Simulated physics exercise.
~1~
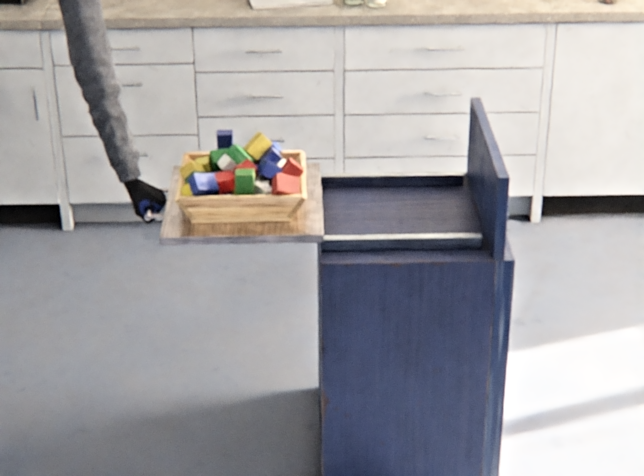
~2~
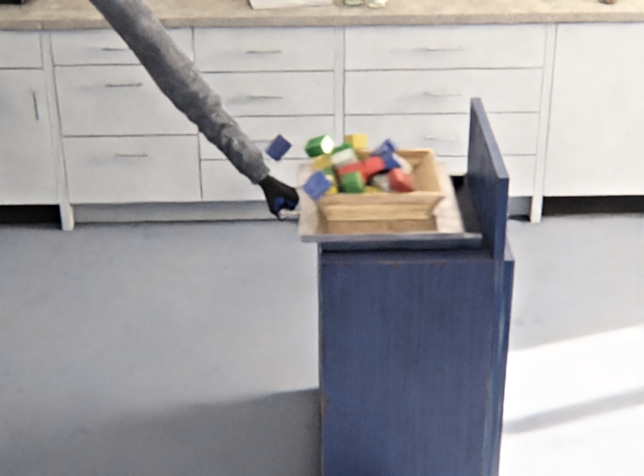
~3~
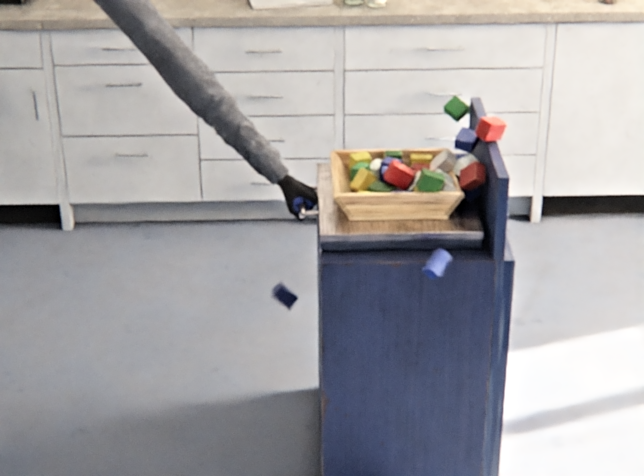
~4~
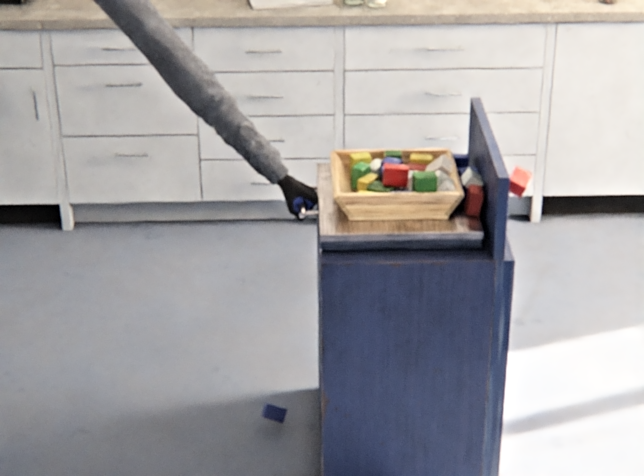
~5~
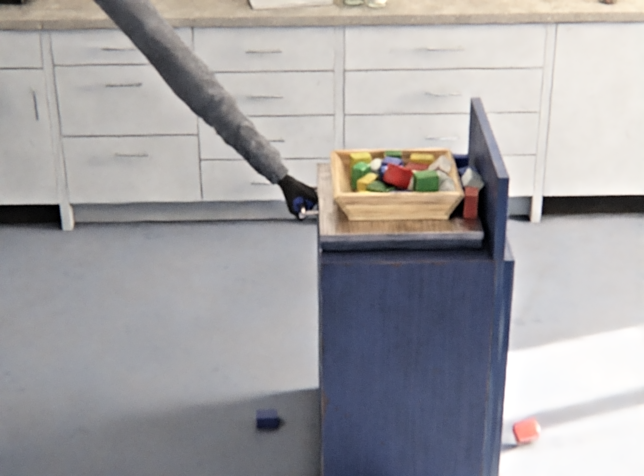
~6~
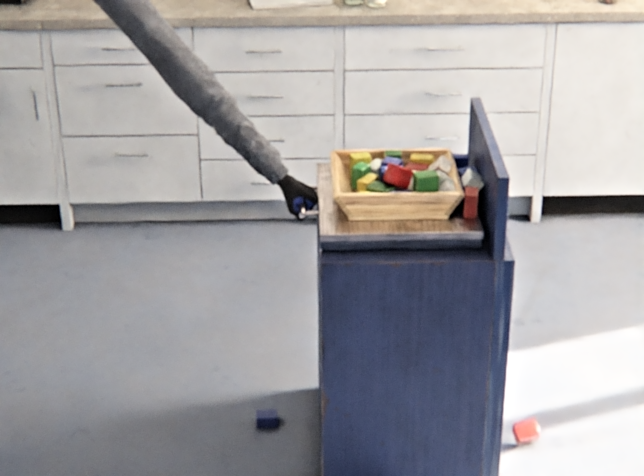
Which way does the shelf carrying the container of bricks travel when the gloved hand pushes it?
It moves to the right, sliding over the blue cabinet toward the tall back panel.
